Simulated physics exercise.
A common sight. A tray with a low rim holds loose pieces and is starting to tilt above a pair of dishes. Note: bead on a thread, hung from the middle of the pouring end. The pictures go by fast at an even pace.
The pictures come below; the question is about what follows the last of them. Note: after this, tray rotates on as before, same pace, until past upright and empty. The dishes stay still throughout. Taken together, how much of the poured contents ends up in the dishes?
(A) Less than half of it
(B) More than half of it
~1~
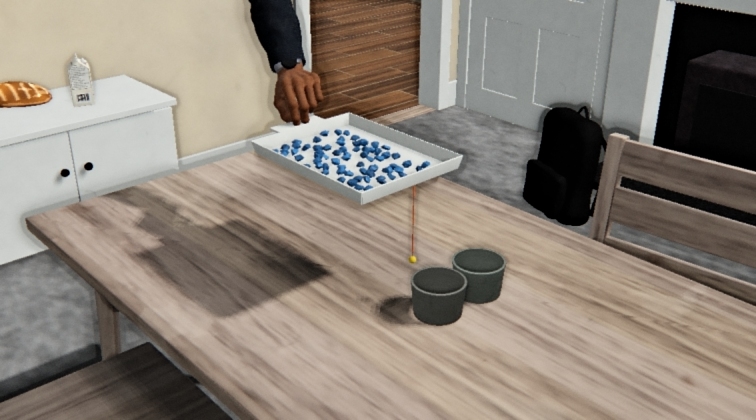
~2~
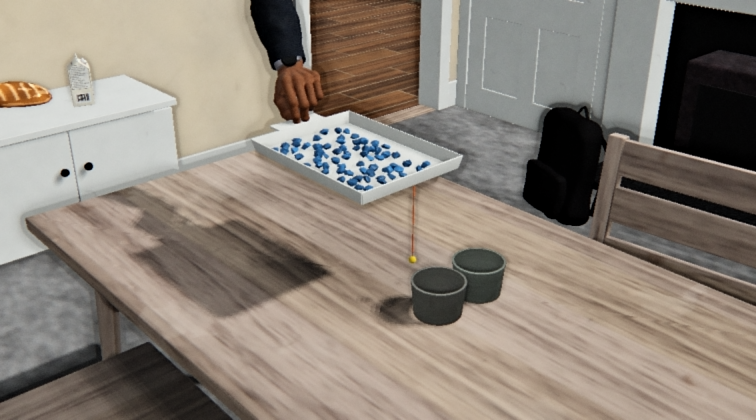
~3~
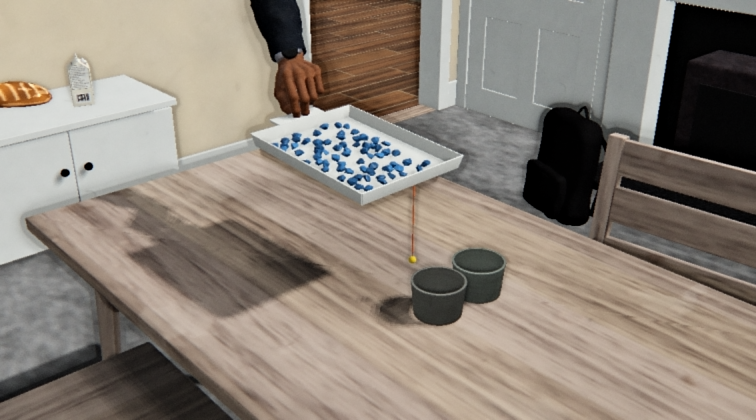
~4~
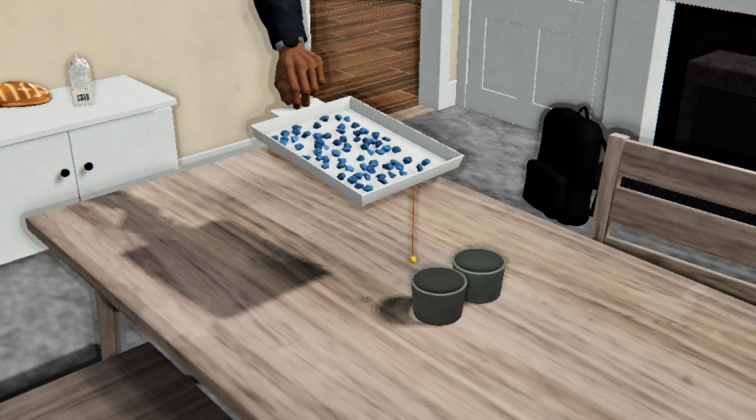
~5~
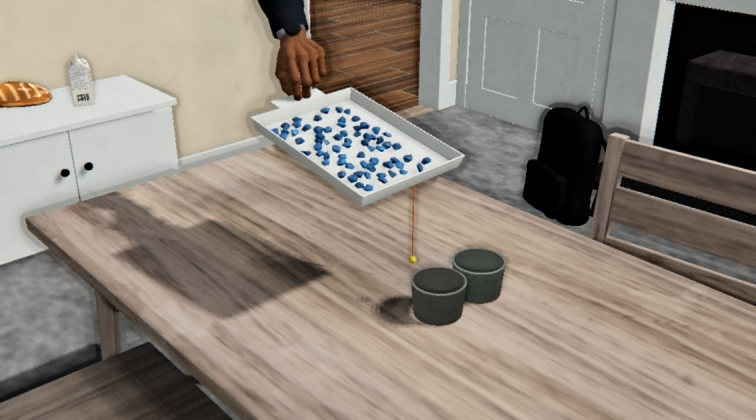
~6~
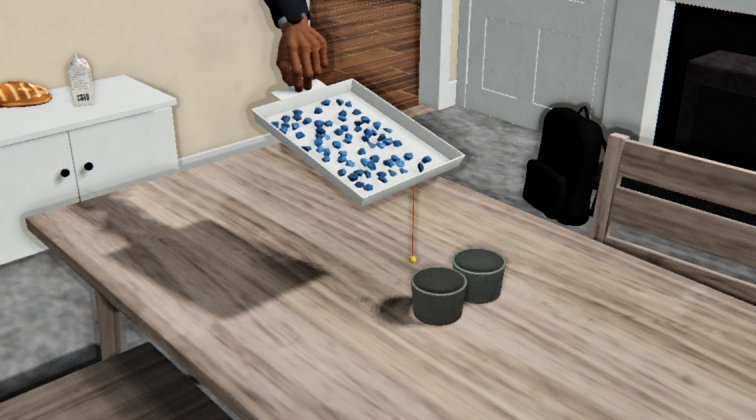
Answer: A.
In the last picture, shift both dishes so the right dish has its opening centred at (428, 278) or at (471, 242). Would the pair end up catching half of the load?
At place one in excess of half; at place two not up to half.
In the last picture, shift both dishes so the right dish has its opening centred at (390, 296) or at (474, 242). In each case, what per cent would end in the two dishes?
Trial 1 50%, trial 2 0%.
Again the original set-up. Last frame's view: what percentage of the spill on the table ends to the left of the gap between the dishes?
That's roughly 80 per cent of the pieces.
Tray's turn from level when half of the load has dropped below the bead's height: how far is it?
It is at around 105 degrees by then.
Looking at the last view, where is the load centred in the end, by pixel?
Close to (408, 326).
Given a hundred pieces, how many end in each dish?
Count per hundred - left dish ~ 20, right dish ~ 0.
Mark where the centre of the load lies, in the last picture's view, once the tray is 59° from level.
Centre estimate: (392, 179).
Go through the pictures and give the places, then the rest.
The first frame shows corners of the pouring end (362, 191) and (458, 156), level; middle of the load (346, 159), aquarium stones; left dish (458, 304); right dish (498, 283); bead on its thread (412, 260).
The second frame shows corners of the pouring end (362, 191) and (458, 155), level; middle of the load (346, 158).
The third frame shows corners of the pouring end (362, 192) and (459, 155), tipped barely, lowest at the left corner; middle of the load (346, 155).
The fourth frame shows corners of the pouring end (363, 193) and (459, 155), tipped a little, lowest at the left corner; middle of the load (346, 150).
The fifth frame shows corners of the pouring end (363, 194) and (460, 155), tipped a little, lowest at the left corner; middle of the load (346, 146).
The sixth frame shows corners of the pouring end (364, 195) and (460, 155), tipped a little, lowest at the left corner; middle of the load (347, 142); left dish (458, 304); right dish (498, 283).
Just after the last frame, tray tipped steeply; almost all on the tray; about a tenth in the air.
A moment on, tray tipped right over; roughly half on the tray; about a tenth in the left dish; just a few in the right dish; roughly a quarter outside both; roughly a quarter in the air.
Further on, tray tipped past a quarter turn; roughly a quarter in the left dish; just a few in the right dish; the larger part outside both.
When it is over, tray tipped past a quarter turn; roughly a quarter in the left dish; just a few in the right dish; the larger part outside both.
